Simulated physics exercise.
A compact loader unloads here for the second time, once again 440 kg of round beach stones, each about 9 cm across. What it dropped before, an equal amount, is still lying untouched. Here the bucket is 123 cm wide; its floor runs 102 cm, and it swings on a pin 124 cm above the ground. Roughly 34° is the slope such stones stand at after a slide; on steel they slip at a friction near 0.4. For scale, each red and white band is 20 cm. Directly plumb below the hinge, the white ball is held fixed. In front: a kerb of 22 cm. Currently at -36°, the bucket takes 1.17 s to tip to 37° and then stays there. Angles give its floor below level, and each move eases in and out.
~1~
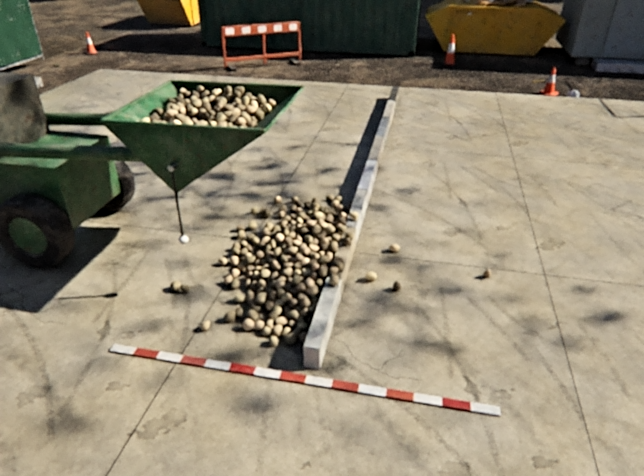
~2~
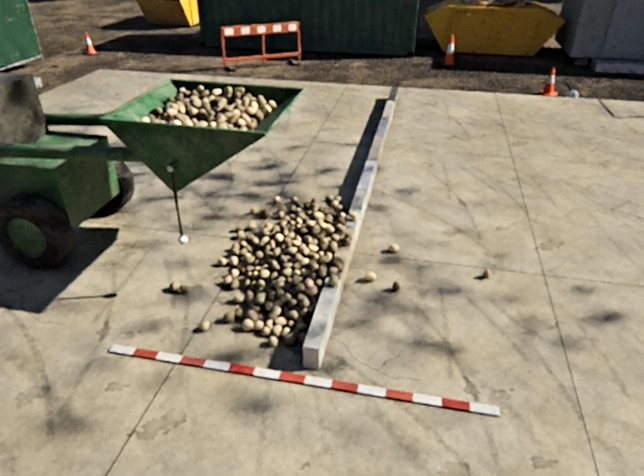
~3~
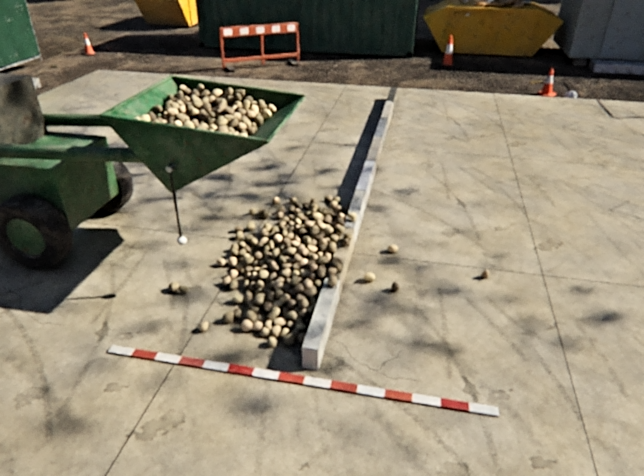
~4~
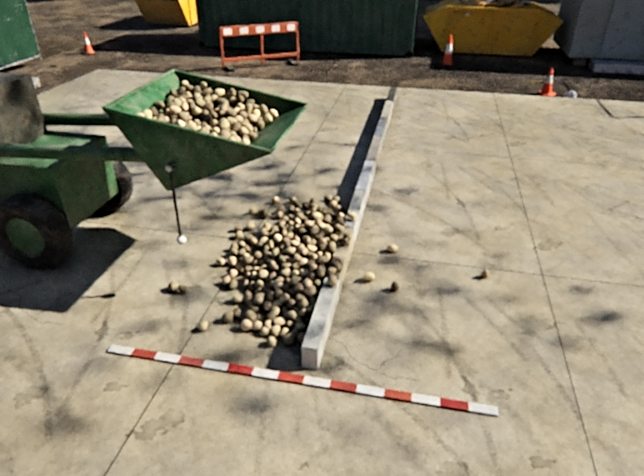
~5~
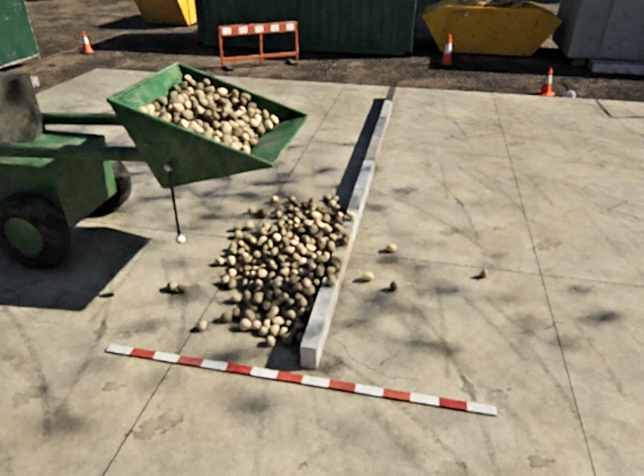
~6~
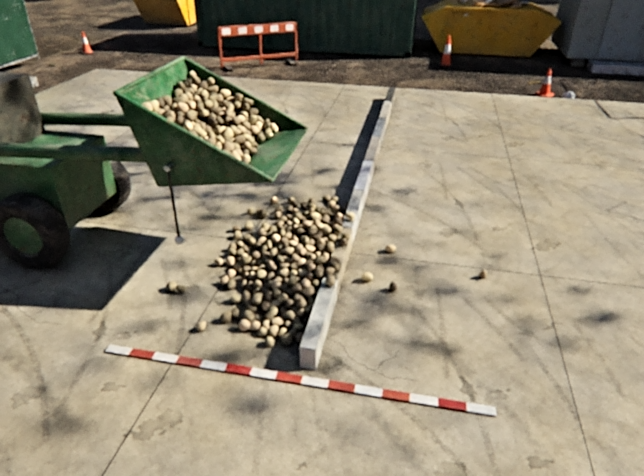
A green loader's bucket, full of round stones, slowly tilted forward, its right-hand lip dipping lower while the stones stayed inside, above an earlier pile lying still against a long pale kerb.
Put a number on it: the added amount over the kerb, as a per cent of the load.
14 percent, roughly.
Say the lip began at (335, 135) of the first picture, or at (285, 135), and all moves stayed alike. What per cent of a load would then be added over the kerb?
About 90 and 40 per cent.
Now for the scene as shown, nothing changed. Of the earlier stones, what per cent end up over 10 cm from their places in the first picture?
Around 20 in a hundred.
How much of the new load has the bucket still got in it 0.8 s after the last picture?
Around 65 in a hundred.
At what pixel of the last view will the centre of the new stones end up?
In the last view, somewhere near (300, 246).
Then, 0.4 s after the last picture the floor is at 26°; in per cent of one load, 100 in the bucket, 99 on this side of the kerb, 1 over the kerb; the foremost stones are at (376, 255).
Then, 0.8 s after the last picture the floor is at 37°; in per cent of one load, 65 in the bucket, 134 on this side of the kerb, 1 over the kerb; the foremost stones are at (376, 255).
Then, 1.1 s after the last picture the floor is at 37°; in per cent of one load, 14 in the bucket, 183 on this side of the kerb, 3 over the kerb; the foremost stones are at (390, 261).
Then, 4.0 s after the last picture the floor is at 37°; in per cent of one load, 0 in the bucket, 185 on this side of the kerb, 15 over the kerb; the foremost stones are at (441, 285). Net gain over the kerb, 14.
